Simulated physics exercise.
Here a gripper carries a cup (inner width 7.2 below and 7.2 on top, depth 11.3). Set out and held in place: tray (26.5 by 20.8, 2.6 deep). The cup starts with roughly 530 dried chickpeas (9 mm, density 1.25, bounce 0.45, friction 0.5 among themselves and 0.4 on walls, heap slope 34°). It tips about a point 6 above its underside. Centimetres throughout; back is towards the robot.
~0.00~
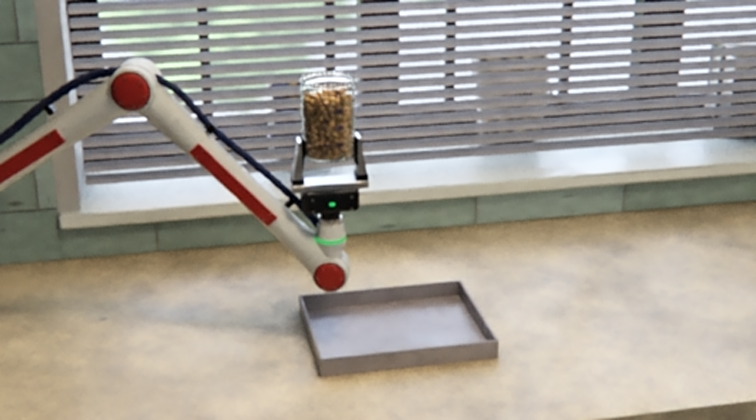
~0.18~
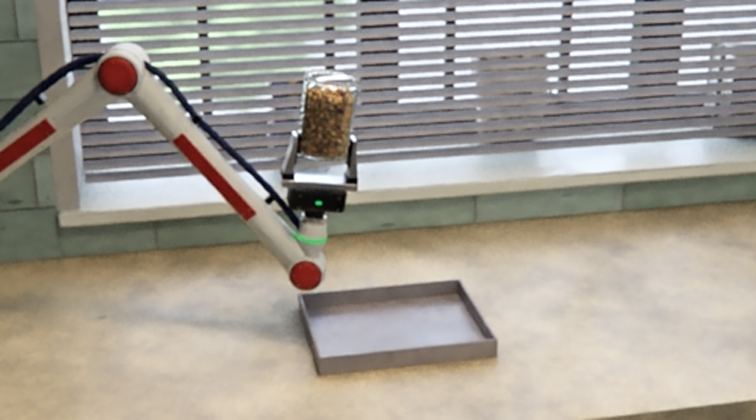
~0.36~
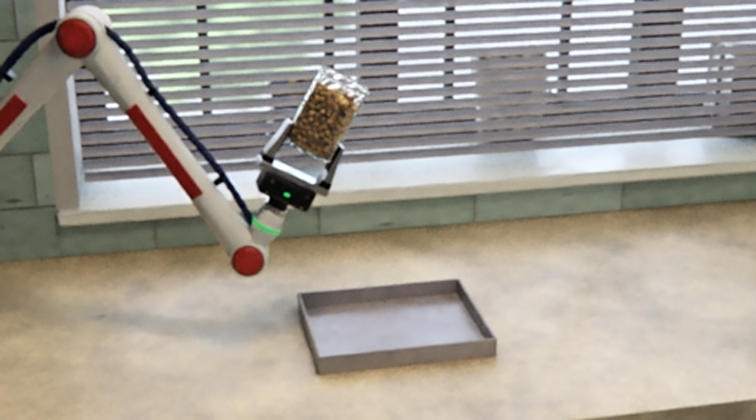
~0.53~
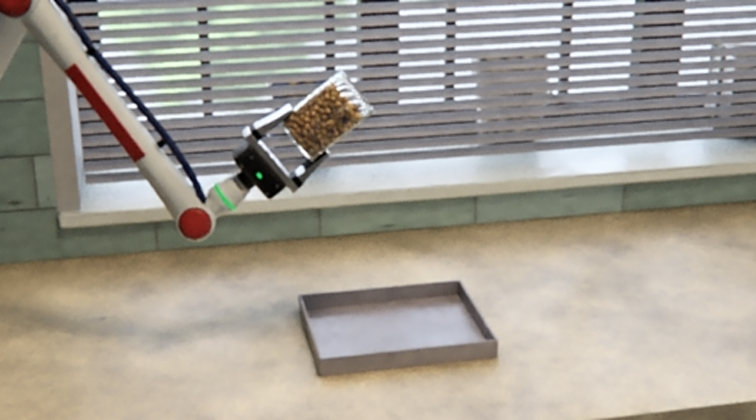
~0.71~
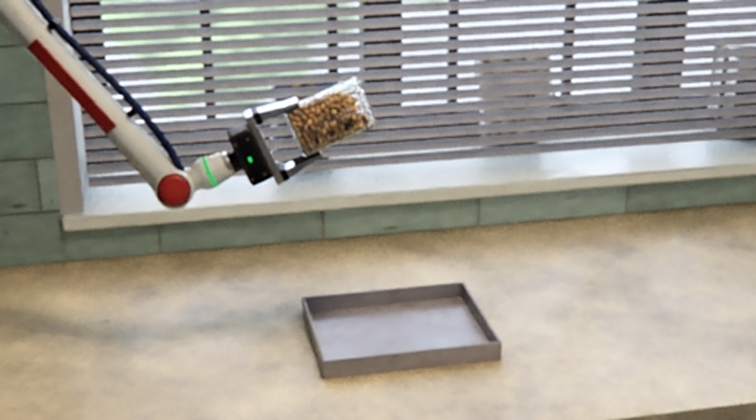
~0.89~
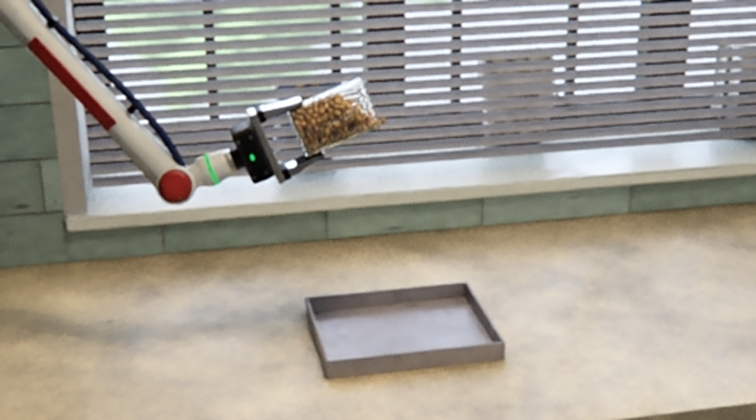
A white robot arm with red joints grips a clear cup of golden-brown chickpeas, upright at first, before a window with slatted blinds. Seen from slightly above, a shallow grey tray sits below on a beige counter backed by green tiles. The arm swings left and pitches its gripper over, tilting the cup steeply rightward as chickpeas crowd its rim, while the view shifts very slightly near the end.
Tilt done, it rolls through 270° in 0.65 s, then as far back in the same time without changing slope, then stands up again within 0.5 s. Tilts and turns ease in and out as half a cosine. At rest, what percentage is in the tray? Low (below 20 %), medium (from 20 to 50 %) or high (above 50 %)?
Answer: Low; below 20 % of the dried chickpeas finish in the tray.
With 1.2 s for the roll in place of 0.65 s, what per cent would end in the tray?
Then about 15 per cent.
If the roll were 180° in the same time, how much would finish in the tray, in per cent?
In that case some 5 per cent.
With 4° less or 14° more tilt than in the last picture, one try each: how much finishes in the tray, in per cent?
Some 5 and 30 per cent.
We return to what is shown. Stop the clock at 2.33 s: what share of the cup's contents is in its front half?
Some 55 per cent.
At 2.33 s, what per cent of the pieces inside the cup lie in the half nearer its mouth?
About 40 per cent.
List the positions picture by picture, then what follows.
The cup middle at (328, 118), upright; upper third of the load around (328, 103), from x 305 to 350, top at y 85; 531 in the cup, in the first frame.
The cup middle at (327, 116), tipped 8°; upper third of the load around (328, 102), from x 300 to 350, top at y 85, in the second frame.
The cup middle at (326, 115), tipped 30°; upper third of the load around (329, 102), from x 290 to 355, top at y 85, in the third frame.
The cup middle at (326, 116), tipped 53°; upper third of the load around (329, 105), from x 285 to 360, top at y 85, in the fourth frame.
The cup middle at (329, 118), tipped 68°; upper third of the load around (328, 108), from x 290 to 370, top at y 95, in the fifth frame.
The cup middle at (332, 118), tipped 70°; upper third of the load around (330, 109), from x 290 to 385, top at y 95; 530 in the cup, 1 in flight or on a rim, in the sixth frame.
After 1.61 s, tipped 70°, highest piece 40 above the table; 516 in the cup, 6 in the tray, 9 in flight or on a rim.
After 2.33 s, tipped 57°, highest piece 39 above the table; 500 in the cup, 23 in the tray, 8 in flight or on a rim.
After 2.89 s, upright, highest piece 42 above the table; 499 in the cup, 31 in the tray, 1 in flight or on a rim.
After 3.59 s, upright, highest piece 42 above the table; 499 in the cup, 31 in the tray, 1 on the table or floor.
In the end, 499 in the cup, 31 in the tray, 1 on the table or floor. That is 6 % in the tray.
